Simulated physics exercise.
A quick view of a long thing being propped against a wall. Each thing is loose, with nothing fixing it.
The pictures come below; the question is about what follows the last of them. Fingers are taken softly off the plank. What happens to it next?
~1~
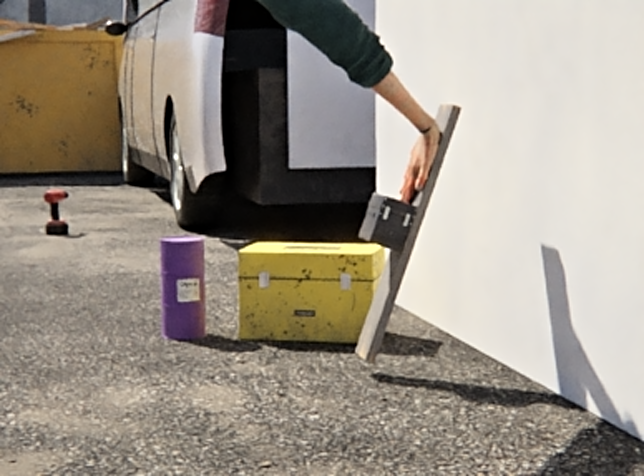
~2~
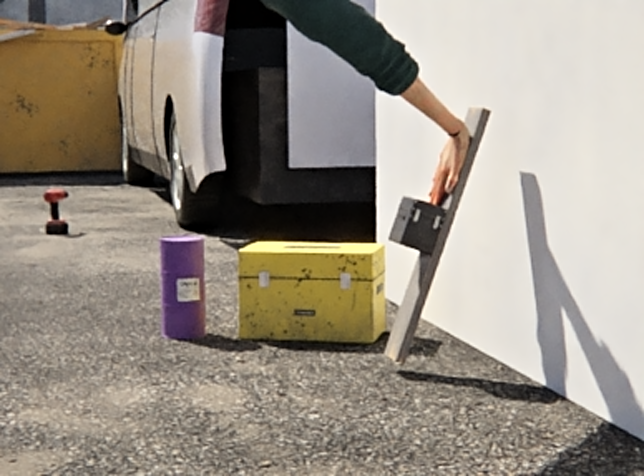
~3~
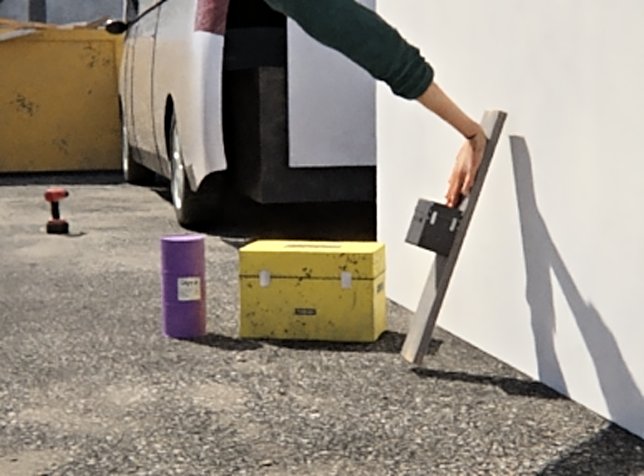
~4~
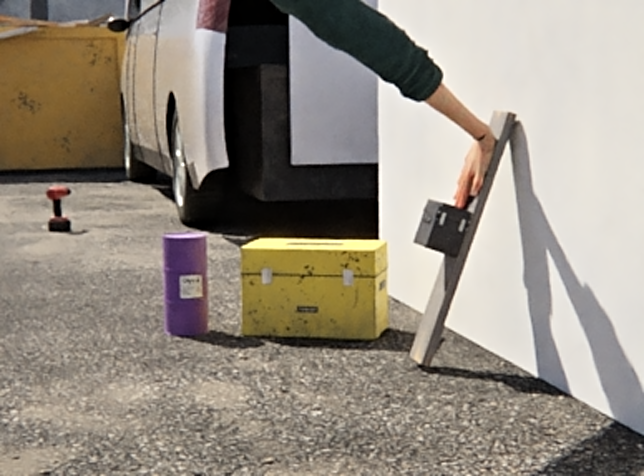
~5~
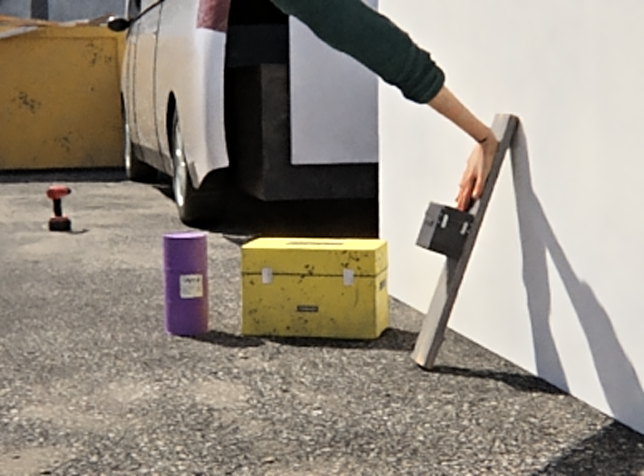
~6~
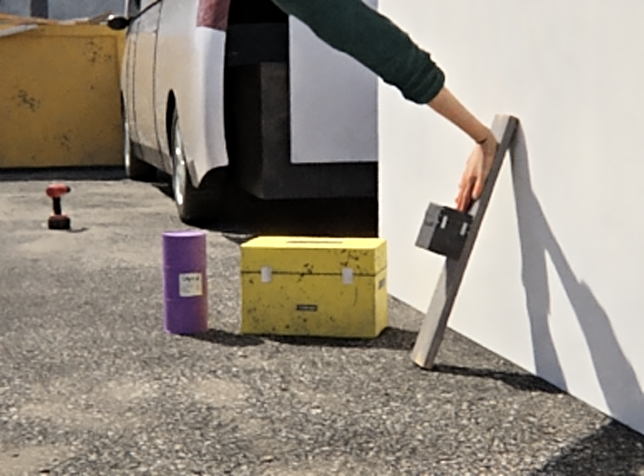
It remains in position.
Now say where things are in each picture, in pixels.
In the first frame, on its way; grey plank (408, 232); purple canister (183, 287).
In the second frame, on its way; grey plank (437, 234); purple canister (183, 287).
In the third frame, on its way; grey plank (453, 236); purple canister (184, 286).
In the fourth frame, on its way; grey plank (462, 237); purple canister (186, 284).
In the fifth frame, propped up under the hand; grey plank (464, 240); purple canister (186, 283).
In the sixth frame, propped up under the hand; grey plank (464, 241); purple canister (185, 282).
Then, 0.60 s after the last picture, nothing has stirred.
Then, 1.50 s after the last picture, grey plank resting near (464, 240).
At rest, all 3 in place. Seen from the same camera at the end, grey plank near (465, 240). The plank remains leaning.
